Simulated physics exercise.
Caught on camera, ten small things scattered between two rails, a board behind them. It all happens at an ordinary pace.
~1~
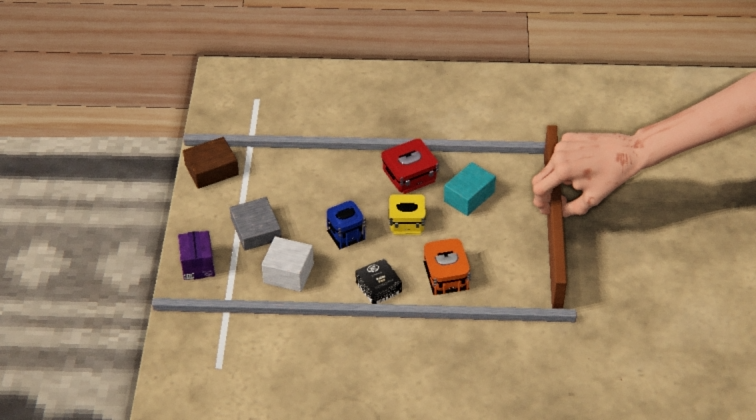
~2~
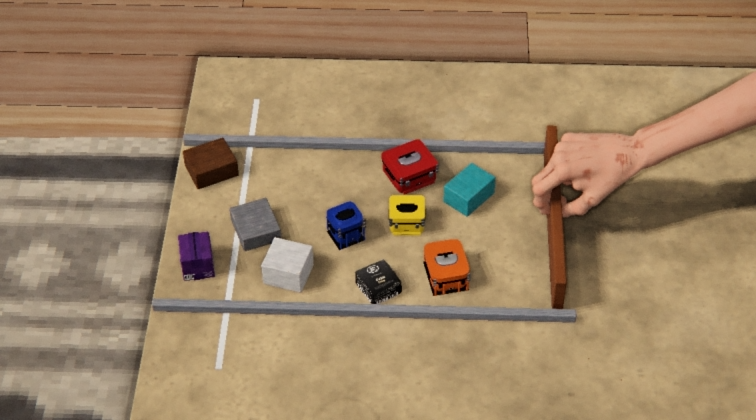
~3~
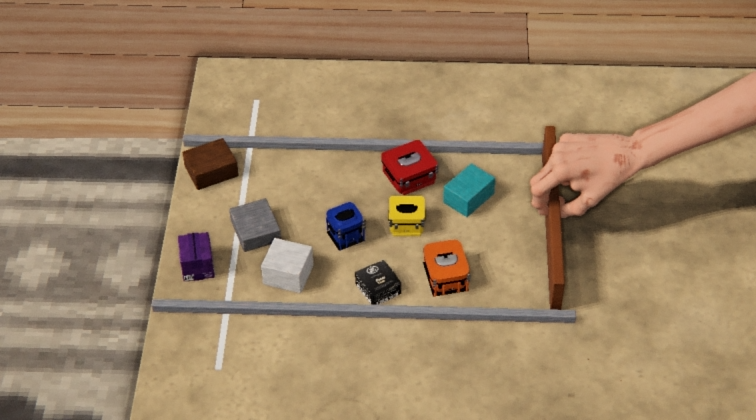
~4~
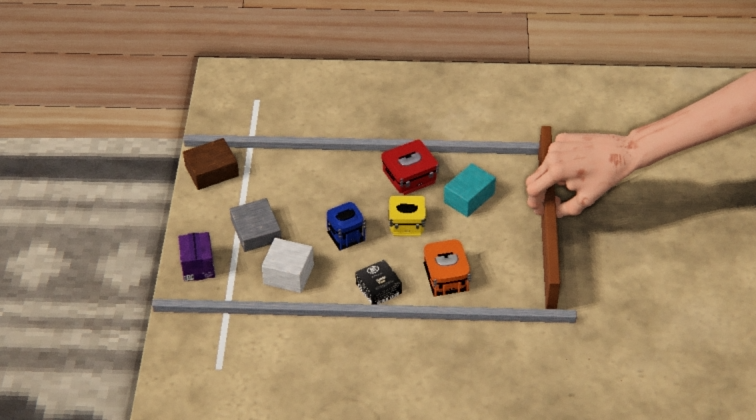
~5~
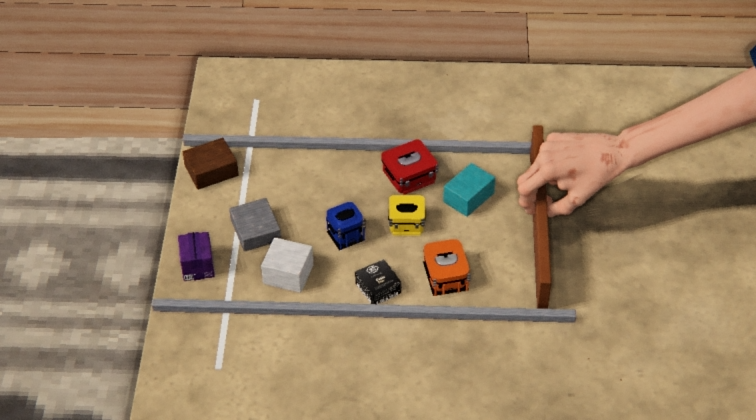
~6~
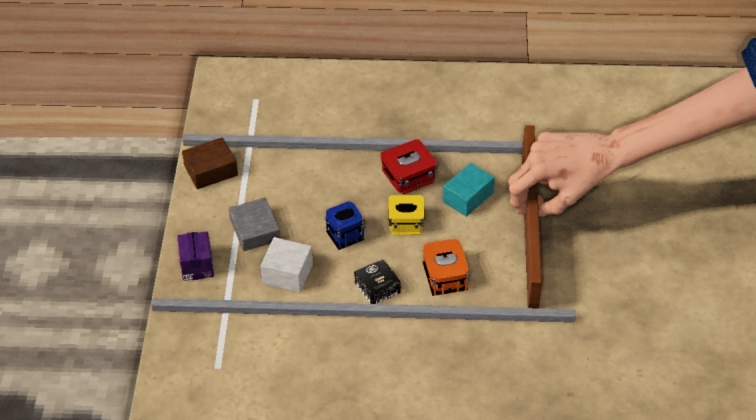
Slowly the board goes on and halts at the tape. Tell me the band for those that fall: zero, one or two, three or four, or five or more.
Outcome: The number that fall off is one or two.
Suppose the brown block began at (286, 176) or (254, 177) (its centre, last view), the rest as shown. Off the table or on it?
Place by place, it holds on; remains up.
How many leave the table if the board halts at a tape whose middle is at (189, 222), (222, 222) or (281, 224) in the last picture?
It would be 6, 3 and 0.
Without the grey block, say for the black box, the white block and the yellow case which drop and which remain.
The black box remains up, the white block survives, the yellow case stays on.
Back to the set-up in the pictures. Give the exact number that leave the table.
In all, 2 of them.
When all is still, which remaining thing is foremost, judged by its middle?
That is the brown block.
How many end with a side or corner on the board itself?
In contact: 4.
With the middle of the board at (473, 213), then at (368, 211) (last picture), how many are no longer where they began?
First 1, then 7.
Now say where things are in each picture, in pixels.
Brown block (211, 162); purple box (197, 255); grey block (256, 224); board (555, 215); tape (240, 222), in the first picture.
Purple box (196, 256); yellow case (407, 216), in the second picture.
Grey block (255, 225); red case (409, 168), in the third picture.
Brown block (211, 164); blue case (346, 225), in the fourth picture.
Purple box (196, 256); orange case (446, 267), in the fifth picture.
Brown block (210, 163); purple box (196, 256); grey block (255, 224); board (531, 215); tape (239, 223), in the sixth picture.
Soon after, none off yet; brown block at rest near (210, 163); purple box at rest near (196, 256); grey block at rest near (255, 224).
After that, none off yet; brown block at rest near (210, 163); purple box at rest near (196, 256); grey block displaced a little near (241, 219).
In the end, the number that fall off is one or two; gone, grey block and purple box.
